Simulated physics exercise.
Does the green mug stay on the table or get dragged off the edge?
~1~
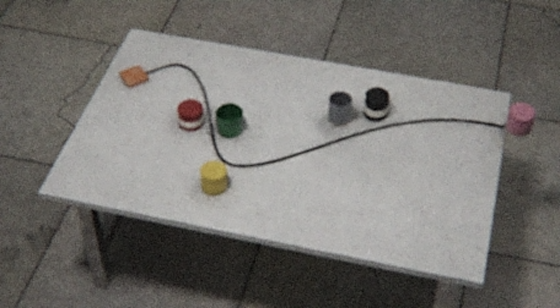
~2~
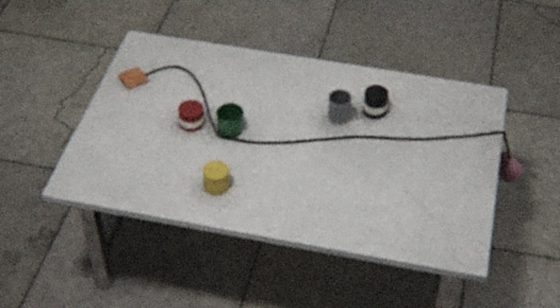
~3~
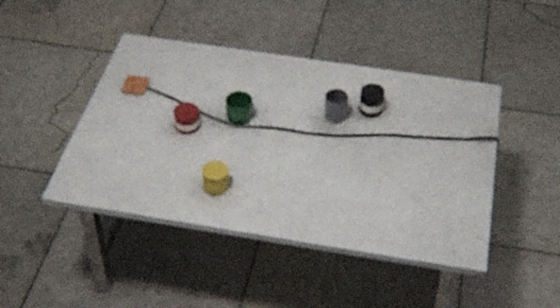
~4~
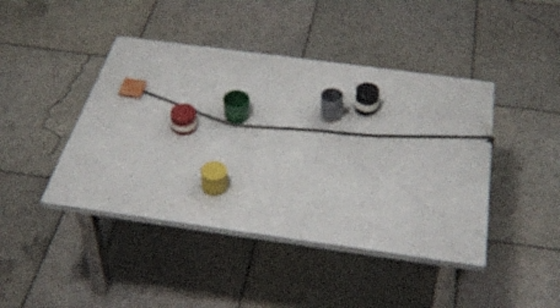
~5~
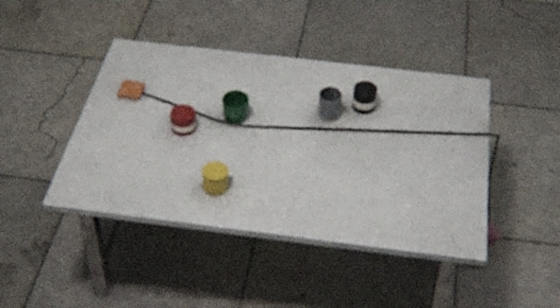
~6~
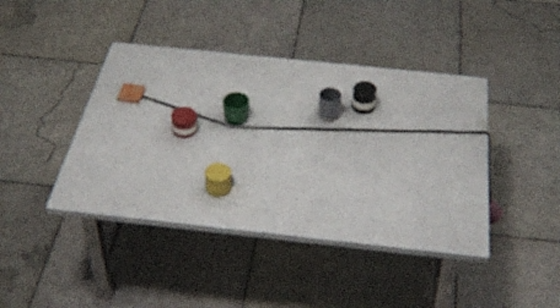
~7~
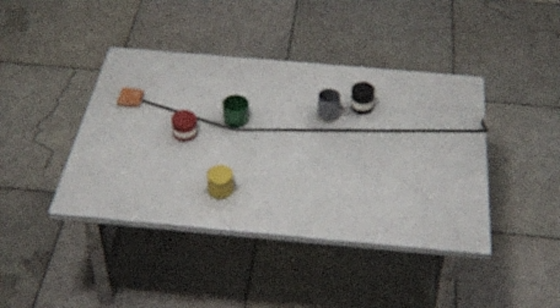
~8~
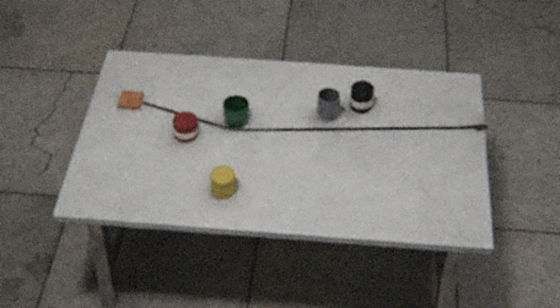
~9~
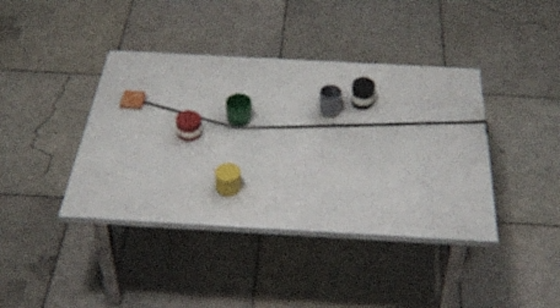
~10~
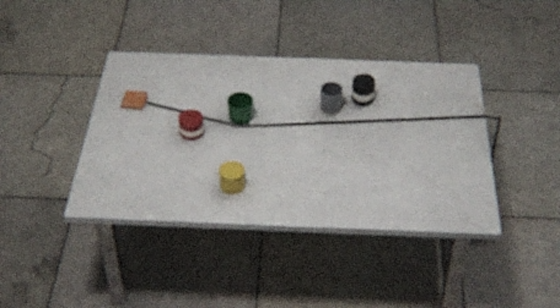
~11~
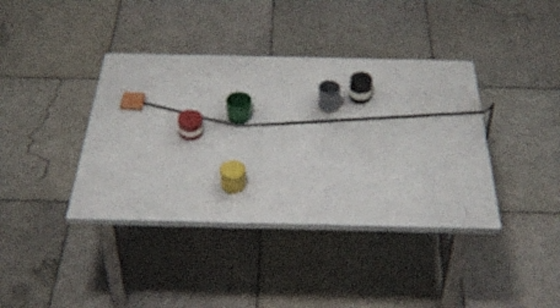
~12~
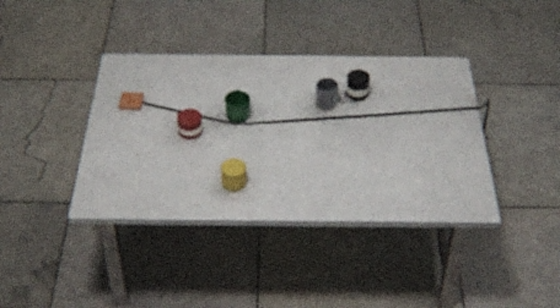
The green mug stays on the table. It shifts only slightly as the cable pulls tight beside it.
A pink speaker drops off the right edge, its cable tightens, and every mug stays up.
